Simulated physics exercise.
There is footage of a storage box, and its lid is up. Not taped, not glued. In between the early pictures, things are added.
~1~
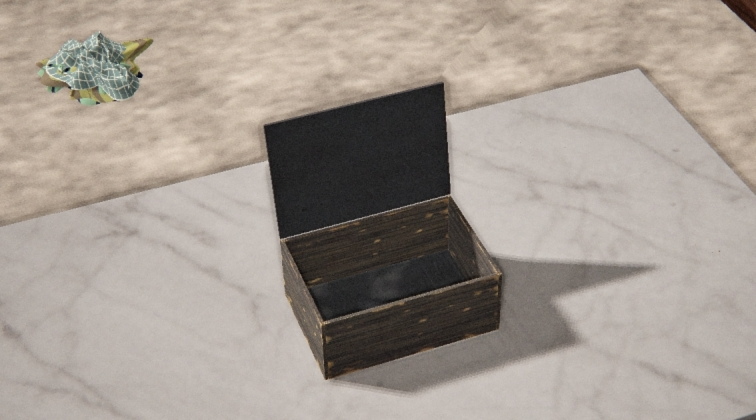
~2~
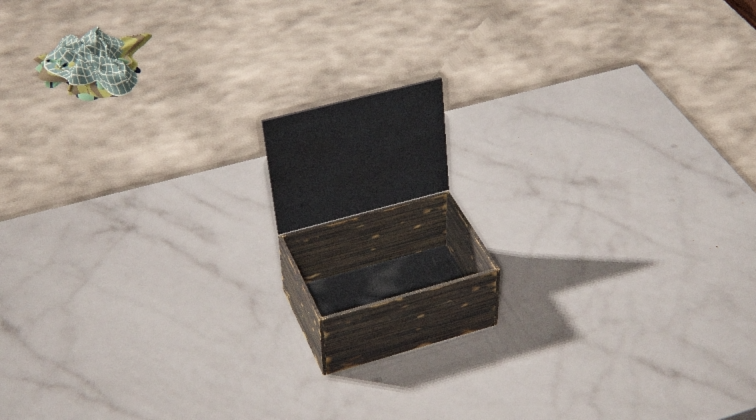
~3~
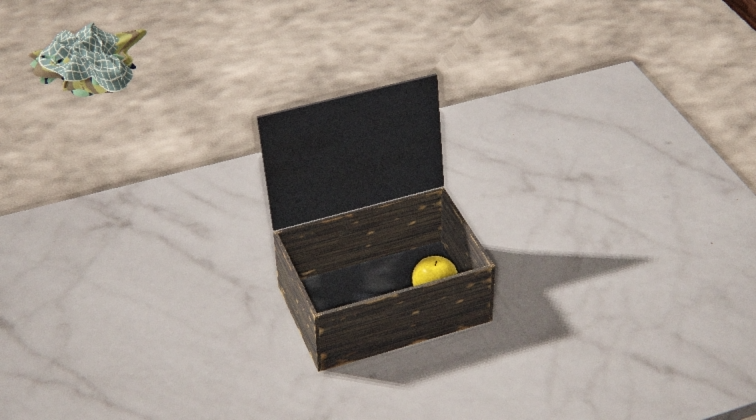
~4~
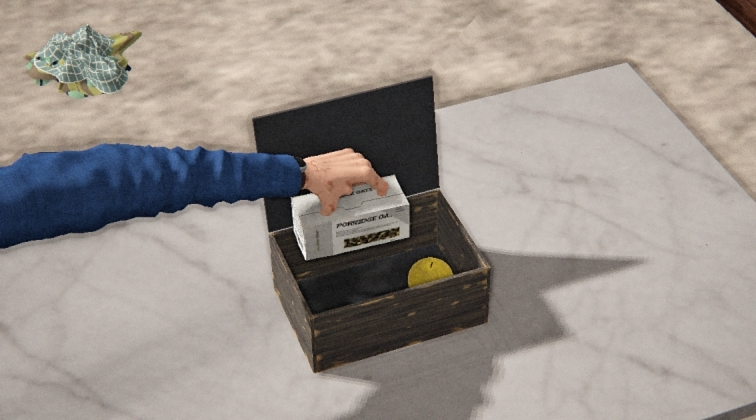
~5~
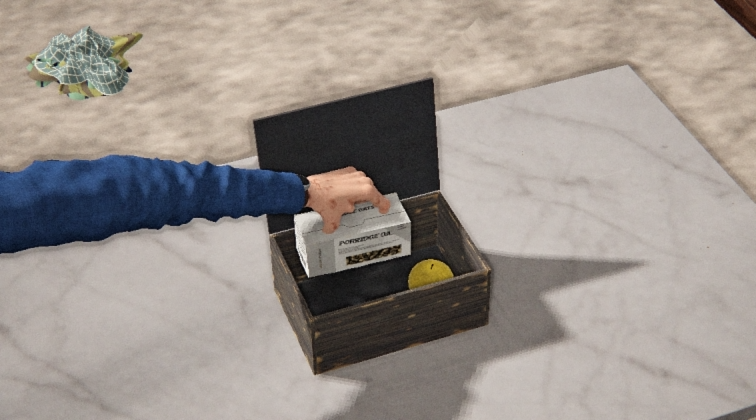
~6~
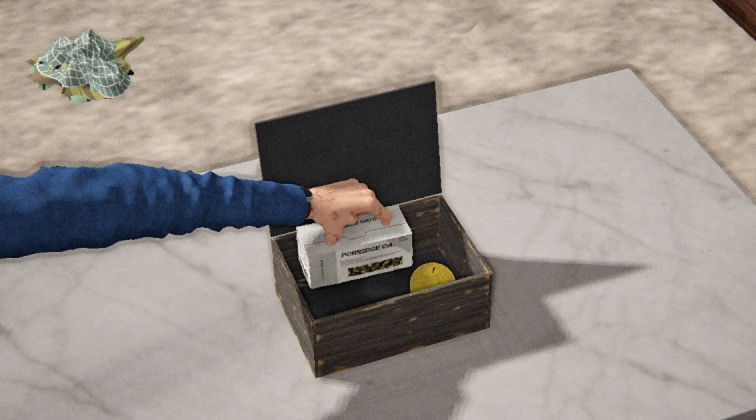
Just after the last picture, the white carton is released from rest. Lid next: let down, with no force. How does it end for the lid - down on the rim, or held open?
The lid is fully lowered.
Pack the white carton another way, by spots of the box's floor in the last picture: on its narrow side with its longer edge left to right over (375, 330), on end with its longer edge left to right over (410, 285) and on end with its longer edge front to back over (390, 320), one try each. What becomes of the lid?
Case one lid shut, case two lid shut, case three lid open.
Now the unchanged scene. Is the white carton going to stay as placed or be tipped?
In the end, the white carton keeps its orientation.
Then, 0.40 s after the last picture, white carton slid a little near (358, 284); yellow apple rolled a little.
Then, 1.50 s after the last picture, lid 67° above the rim; white carton slid a little near (358, 283); yellow apple rolled a little.
Then, 1.80 s after the last picture, lid 32° above the rim; white carton slid a little near (358, 283); yellow apple rolled a little.
Then, 2.00 s after the last picture, lid shut; white carton slid a little near (358, 283); yellow apple rolled a little.
At rest, lid shut; moved from the start, white carton; yellow apple in place. Seen from the same camera at the end, white carton near (358, 283).
